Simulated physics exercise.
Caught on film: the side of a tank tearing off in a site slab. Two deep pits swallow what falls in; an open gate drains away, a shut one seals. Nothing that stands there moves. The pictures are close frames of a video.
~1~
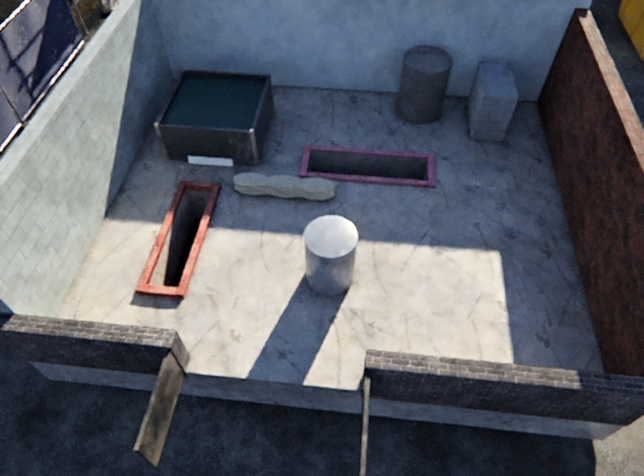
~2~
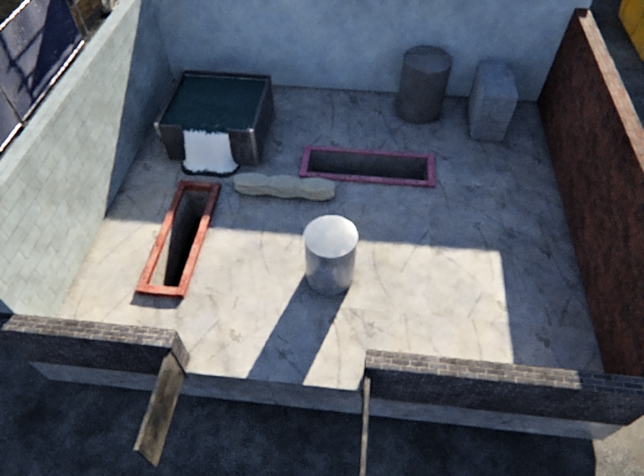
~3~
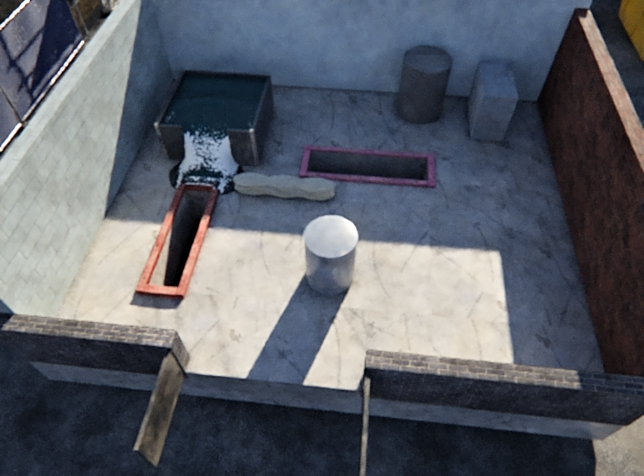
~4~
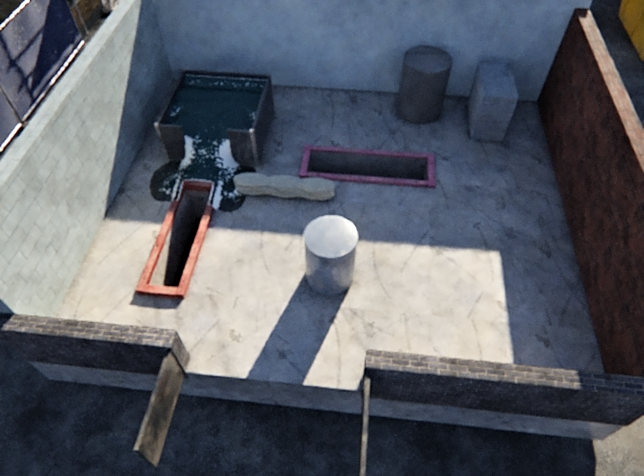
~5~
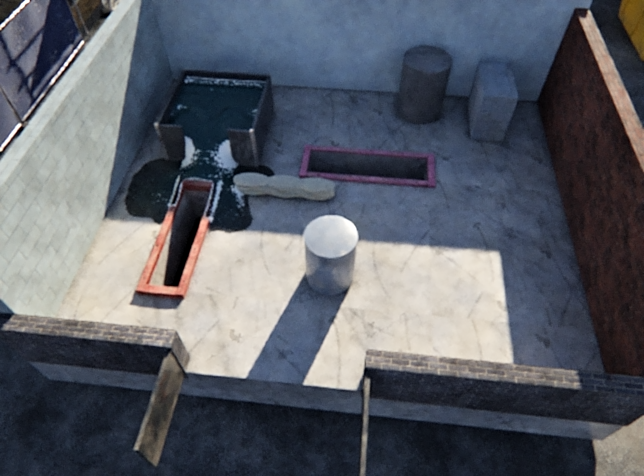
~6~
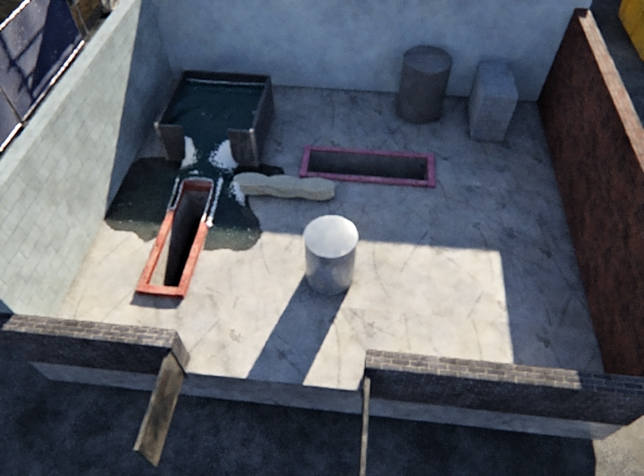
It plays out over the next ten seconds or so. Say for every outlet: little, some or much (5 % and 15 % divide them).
The gate takes above 15 %; the red pit takes above 15 %; the pink pit takes not even 5 %.
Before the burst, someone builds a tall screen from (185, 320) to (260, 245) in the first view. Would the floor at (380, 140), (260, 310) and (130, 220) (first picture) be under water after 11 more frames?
In turn: Free of water, free of water, flooded.
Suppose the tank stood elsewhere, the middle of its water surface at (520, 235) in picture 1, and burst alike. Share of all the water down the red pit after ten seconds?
Per cent: Red 2.
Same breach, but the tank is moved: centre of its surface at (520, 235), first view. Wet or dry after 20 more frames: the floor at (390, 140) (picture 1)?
At that place: No water.
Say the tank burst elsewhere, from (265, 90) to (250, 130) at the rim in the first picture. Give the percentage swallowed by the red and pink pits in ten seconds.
Per cent: Red 0, pink 35.
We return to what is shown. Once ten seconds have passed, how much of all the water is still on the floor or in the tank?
Near 48 in a hundred.
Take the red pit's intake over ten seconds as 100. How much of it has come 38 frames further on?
Near 95 in a hundred.
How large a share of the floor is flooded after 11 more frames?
I make it 25 per cent.
A moment on, water covers 20 % of the floor; the gate 0 %, the red pit 13 %, the pink pit 0 %.
Next, water covers 25 % of the floor; the gate 2 %, the red pit 20 %, the pink pit 0 %.
Then, water covers 30 % of the floor; the gate 7 %, the red pit 26 %, the pink pit 0 %.
Later, water covers 40 % of the floor; the gate 13 %, the red pit 30 %, the pink pit 0 %.
In the end, water covers 50 % of the floor; the gate 21 %, the red pit 31 %, the pink pit 0 %.
